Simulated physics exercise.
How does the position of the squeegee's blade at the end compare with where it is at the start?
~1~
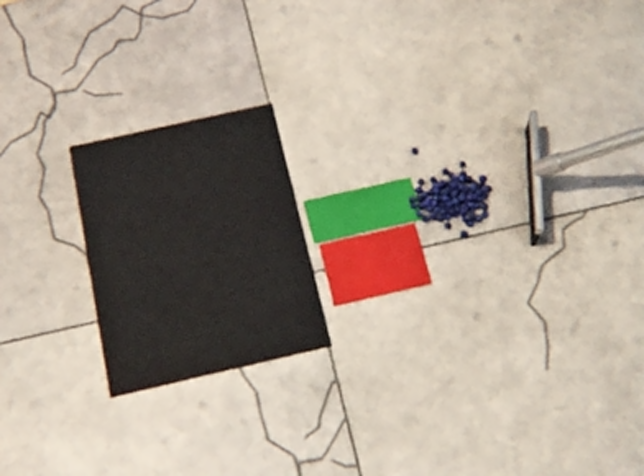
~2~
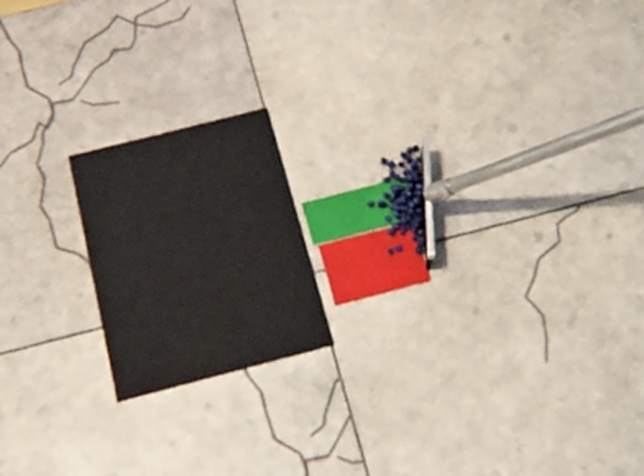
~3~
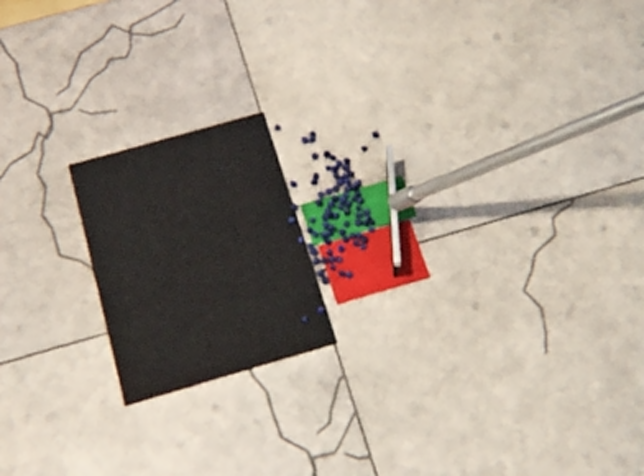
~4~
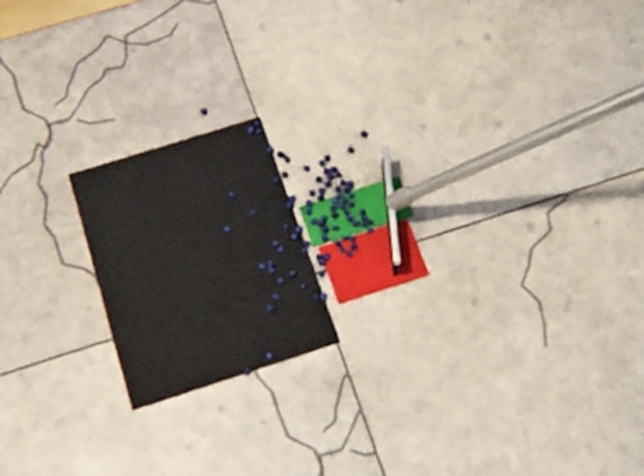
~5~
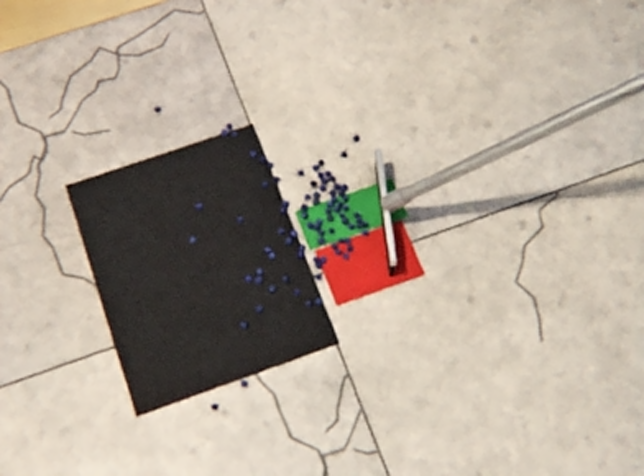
At the start the blade is on the bare floor to the right of the green and red mats. By the end it is further left, resting across the right-hand part of those two mats.
A squeegee knocks small dark blue balls left, then stops as they scatter across coloured mats.
